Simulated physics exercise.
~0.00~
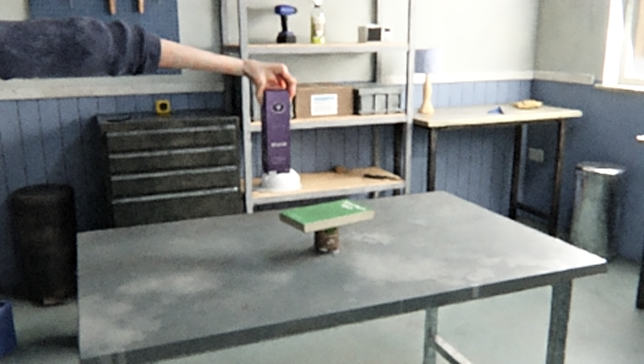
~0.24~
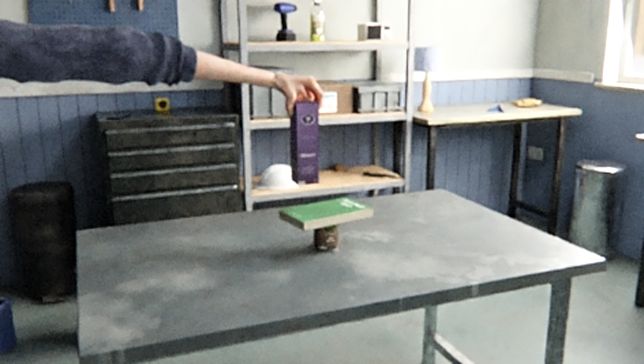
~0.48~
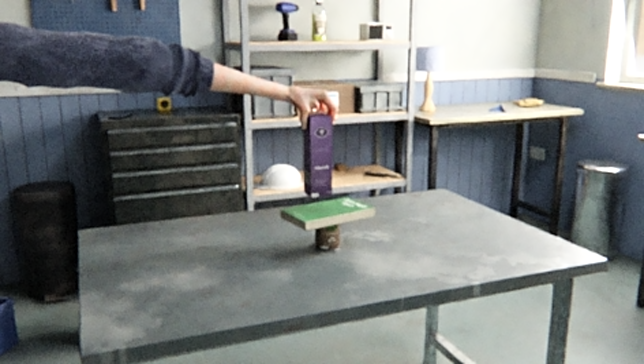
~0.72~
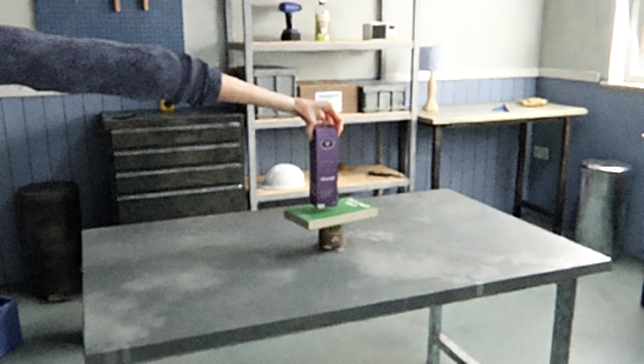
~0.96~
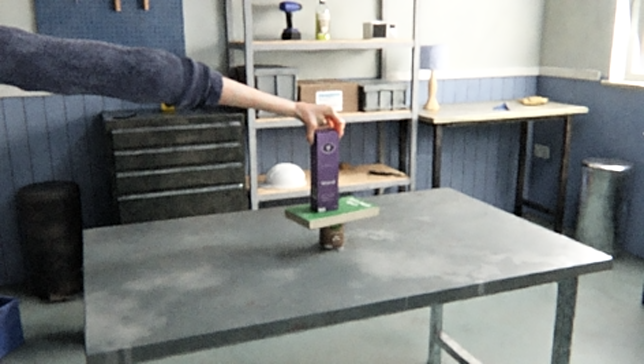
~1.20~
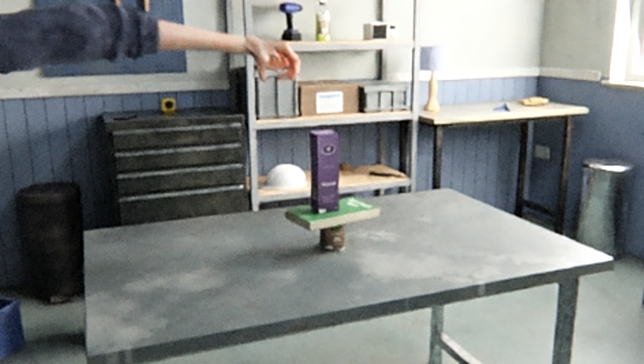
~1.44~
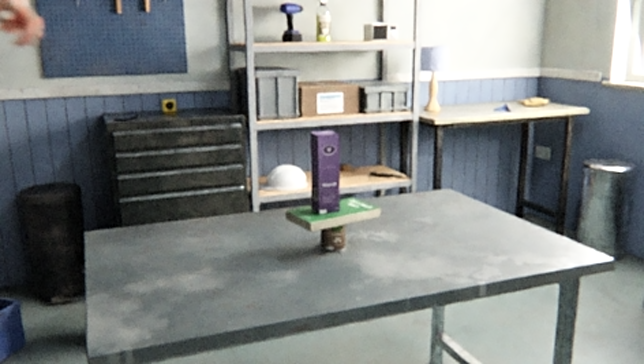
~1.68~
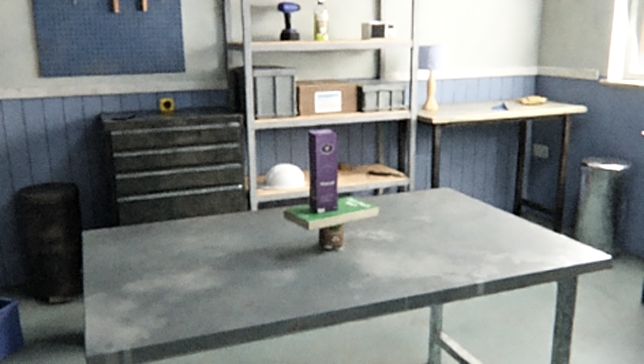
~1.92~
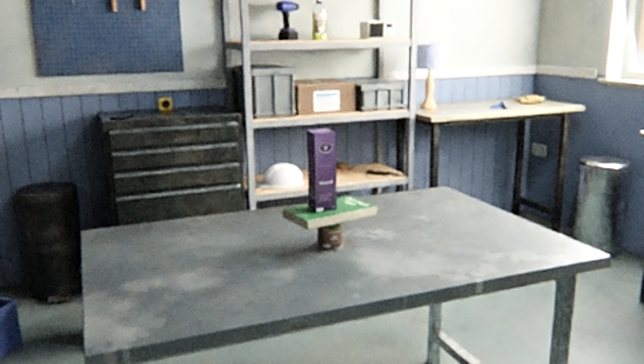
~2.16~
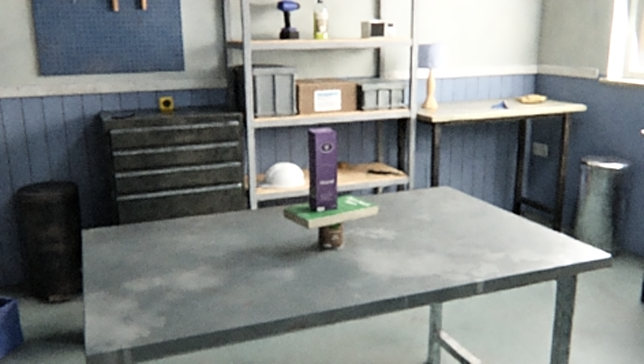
Hand lowering a tall purple carton upright onto a green book balanced on a small tin, then withdrawing as the pile stays standing.
